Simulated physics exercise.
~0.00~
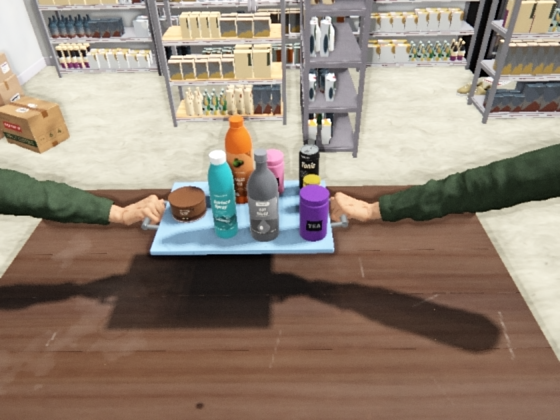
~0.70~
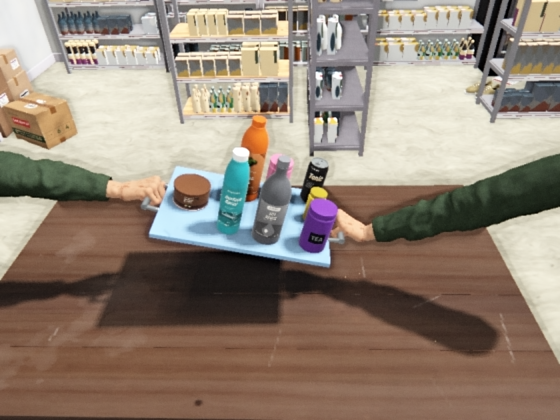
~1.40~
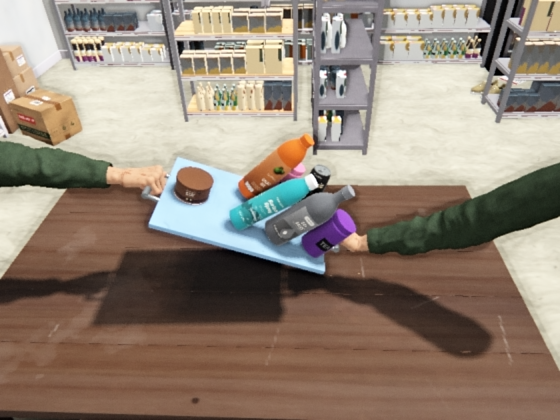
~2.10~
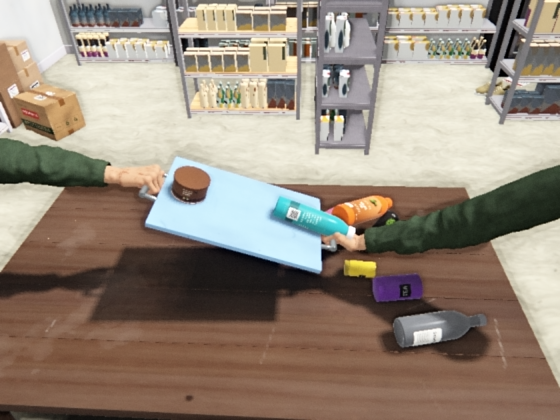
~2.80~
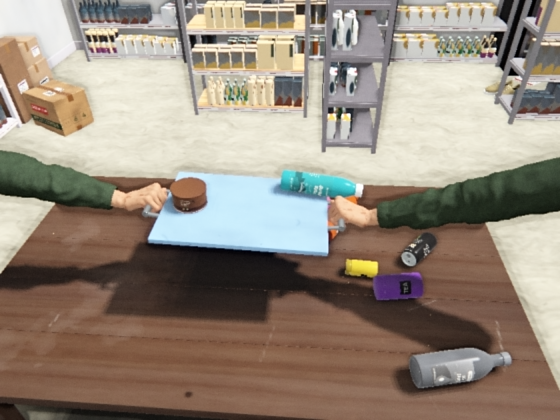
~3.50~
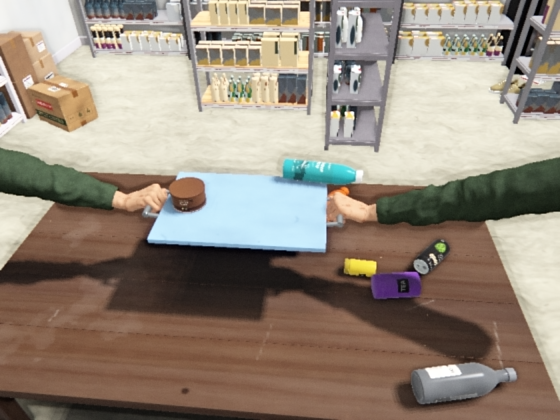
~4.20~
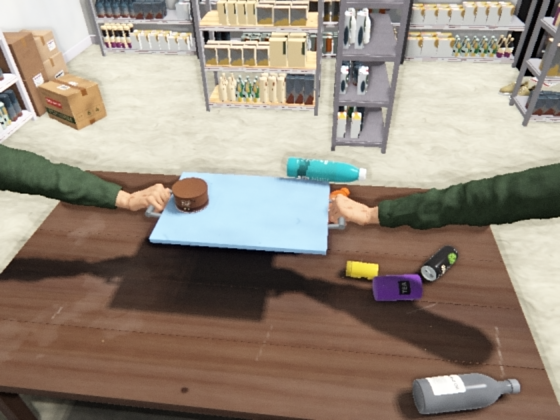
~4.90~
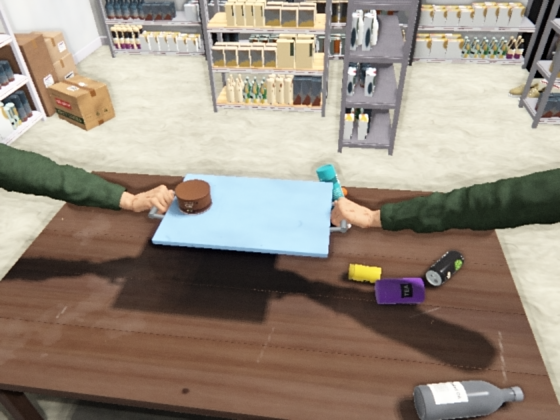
Bottles and jars toppled and slid off a light blue tray as two hands tipped it down to the right, scattering most across the wooden table. The hands leveled the tray again, leaving only the brown tub still standing on it.
